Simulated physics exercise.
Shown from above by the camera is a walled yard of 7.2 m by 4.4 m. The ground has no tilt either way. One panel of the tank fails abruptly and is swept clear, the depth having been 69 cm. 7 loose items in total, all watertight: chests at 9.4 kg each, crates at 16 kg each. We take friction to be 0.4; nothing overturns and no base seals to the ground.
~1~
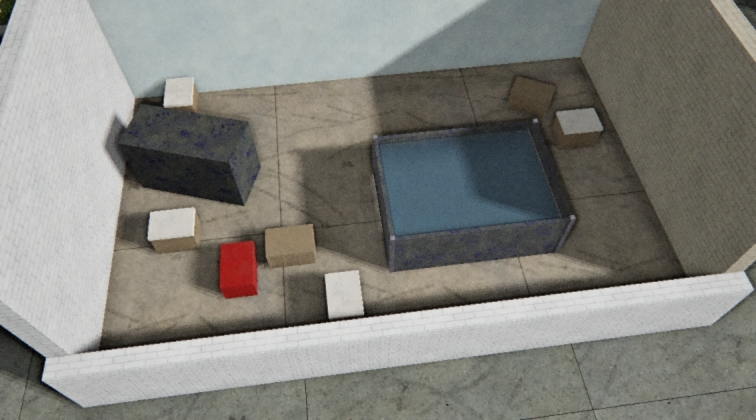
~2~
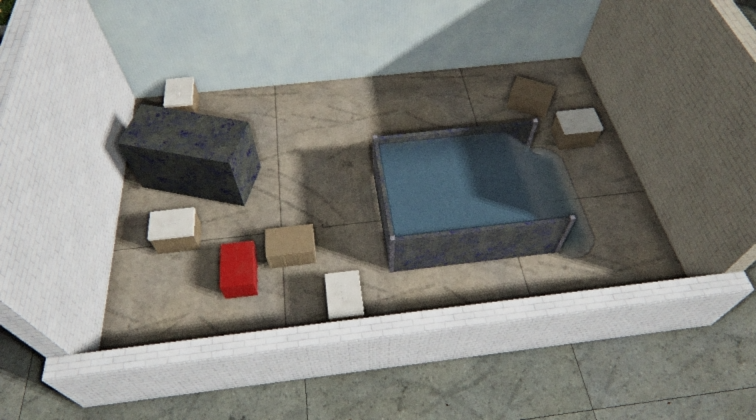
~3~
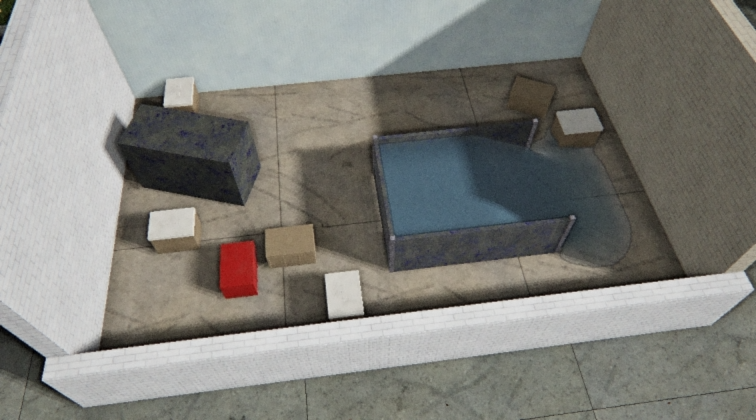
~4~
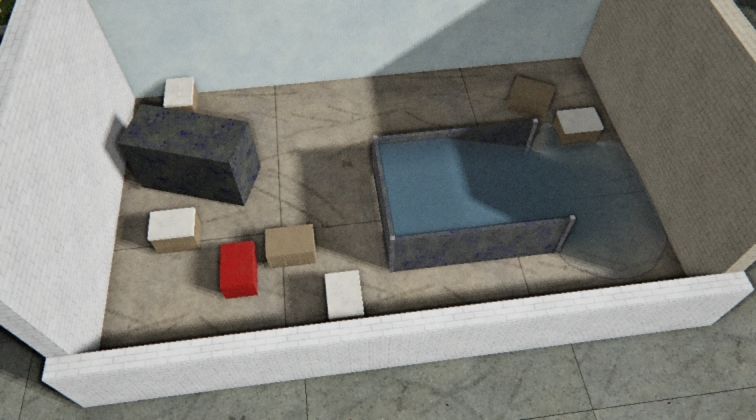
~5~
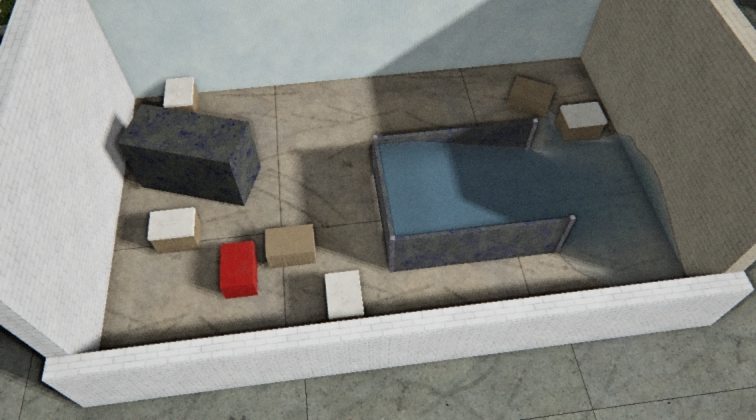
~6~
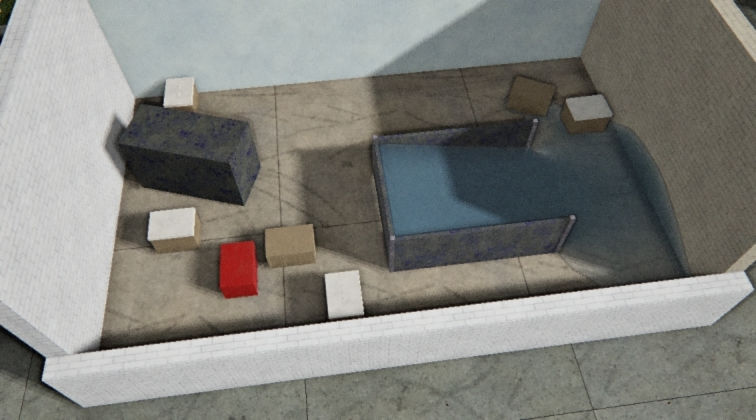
A walled yard with a flat, paved floor is seen from above by a camera that stays still. A dark block stands at the left among white and tan boxes and a red crate, while a dark-sided tank of blue water sits right of centre, with two more boxes beyond it. The tank's right side gives way, water spreads rightward across the floor and climbs against the right wall, and the nearby white box shifts slightly.
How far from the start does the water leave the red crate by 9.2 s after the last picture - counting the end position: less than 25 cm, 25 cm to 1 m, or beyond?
Chances are it edges a little way.
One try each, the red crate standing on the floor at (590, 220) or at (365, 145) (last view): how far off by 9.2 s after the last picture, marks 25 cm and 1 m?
Results, in order: Borne far off, then borne far off.
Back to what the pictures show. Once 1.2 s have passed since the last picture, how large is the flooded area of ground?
Near 10.5 m2 in all.
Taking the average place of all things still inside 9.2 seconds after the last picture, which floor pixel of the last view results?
Centre of the remaining things: Roughly (286, 217).
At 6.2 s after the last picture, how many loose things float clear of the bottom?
At that point I count 5.
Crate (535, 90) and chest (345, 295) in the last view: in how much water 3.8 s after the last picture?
Close to 5 and 19 centimetres.
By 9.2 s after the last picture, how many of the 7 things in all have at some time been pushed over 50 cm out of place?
7.
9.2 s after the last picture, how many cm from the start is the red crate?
About 40 cm.
Then, 1.2 s after the last picture the red crate is near (237, 264), 0.0 m from its start, aground; 0 afloat.
Then, 3.8 s after the last picture the red crate is near (154, 252), 1.0 m from its start, aground; 1 afloat.
Then, 6.2 s after the last picture the red crate is near (164, 218), 1.2 m from its start, afloat; 5 afloat.
Then, 9.2 s after the last picture the red crate is near (230, 237), 0.4 m from its start, afloat; 6 afloat.
